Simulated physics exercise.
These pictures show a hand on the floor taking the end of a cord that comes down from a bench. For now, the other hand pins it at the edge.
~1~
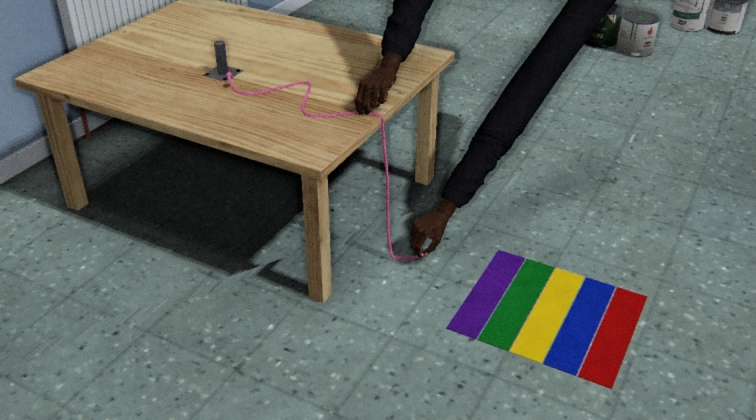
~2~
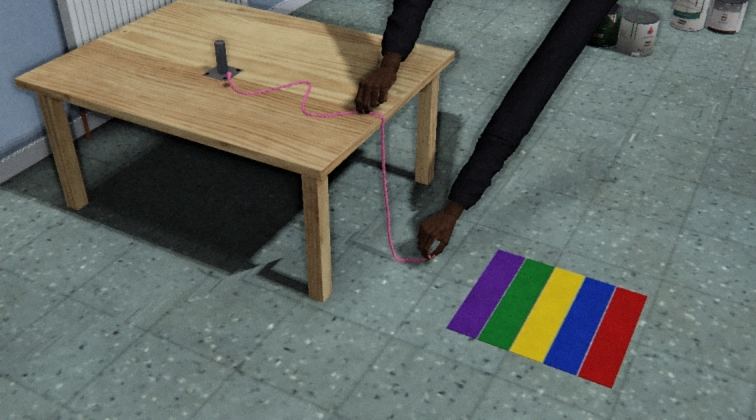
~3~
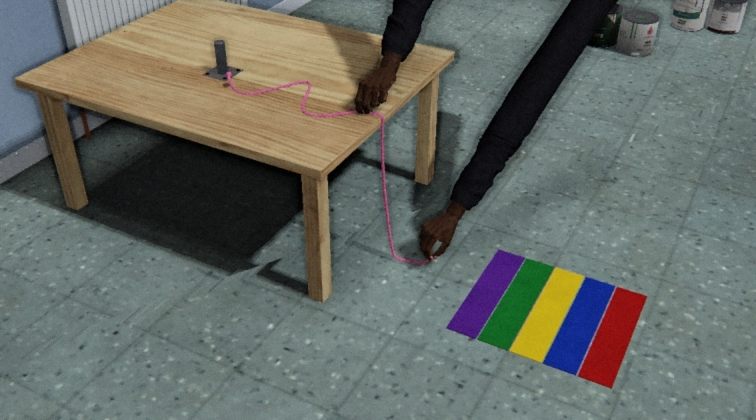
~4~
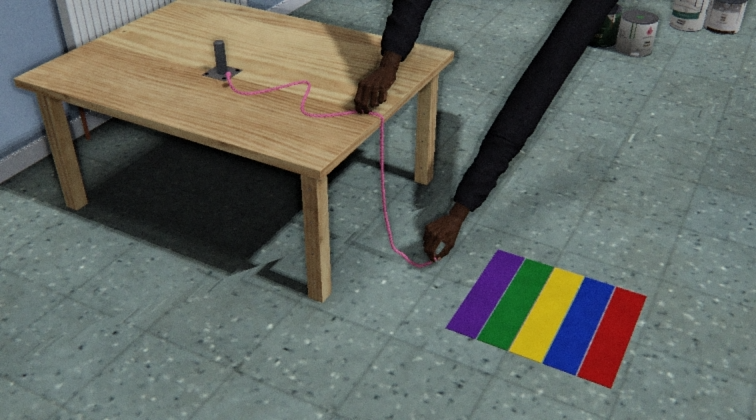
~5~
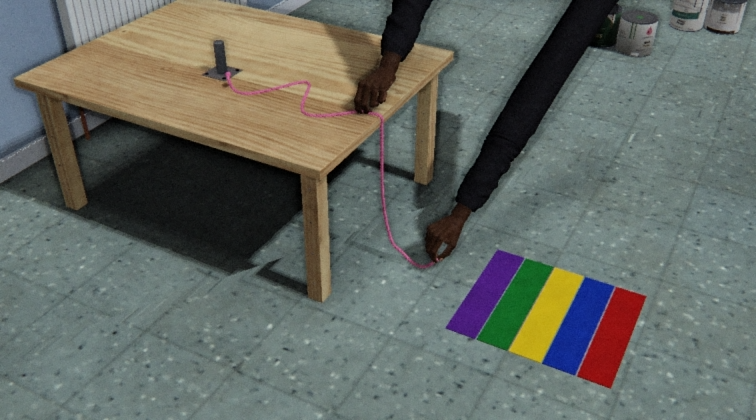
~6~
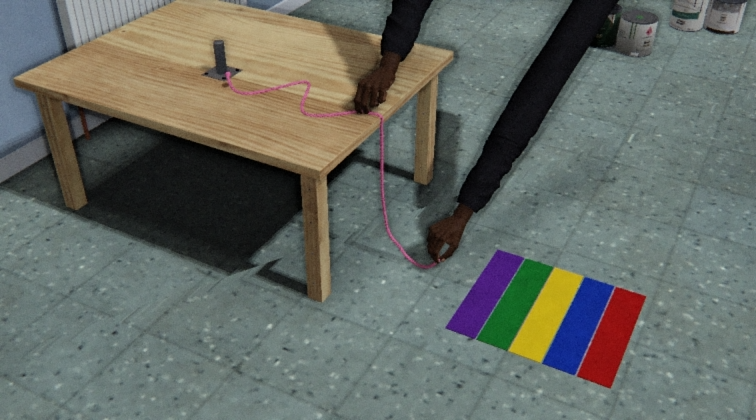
A hand draws the end of a pink cord slightly right across the floor, toward coloured stripes.
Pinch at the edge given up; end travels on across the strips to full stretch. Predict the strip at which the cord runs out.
I would say the red strip.
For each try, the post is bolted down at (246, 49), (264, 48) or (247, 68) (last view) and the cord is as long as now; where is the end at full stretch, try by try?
Pixels, try by try: About (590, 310), (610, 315), (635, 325).
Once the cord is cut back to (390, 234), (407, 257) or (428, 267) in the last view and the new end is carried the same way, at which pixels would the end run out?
Roughly (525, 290), (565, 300), (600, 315).
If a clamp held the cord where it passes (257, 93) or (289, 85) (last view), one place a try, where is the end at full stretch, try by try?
Try by try, around (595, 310) and (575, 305).
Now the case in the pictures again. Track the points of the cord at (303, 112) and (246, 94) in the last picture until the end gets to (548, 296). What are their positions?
Around (381, 119) and around (274, 84).
A little later, end near (548, 296); over yellow.
Next, end near (591, 310); over blue.
When it is tight, end near (616, 319); over red. It gets as far as the red strip.
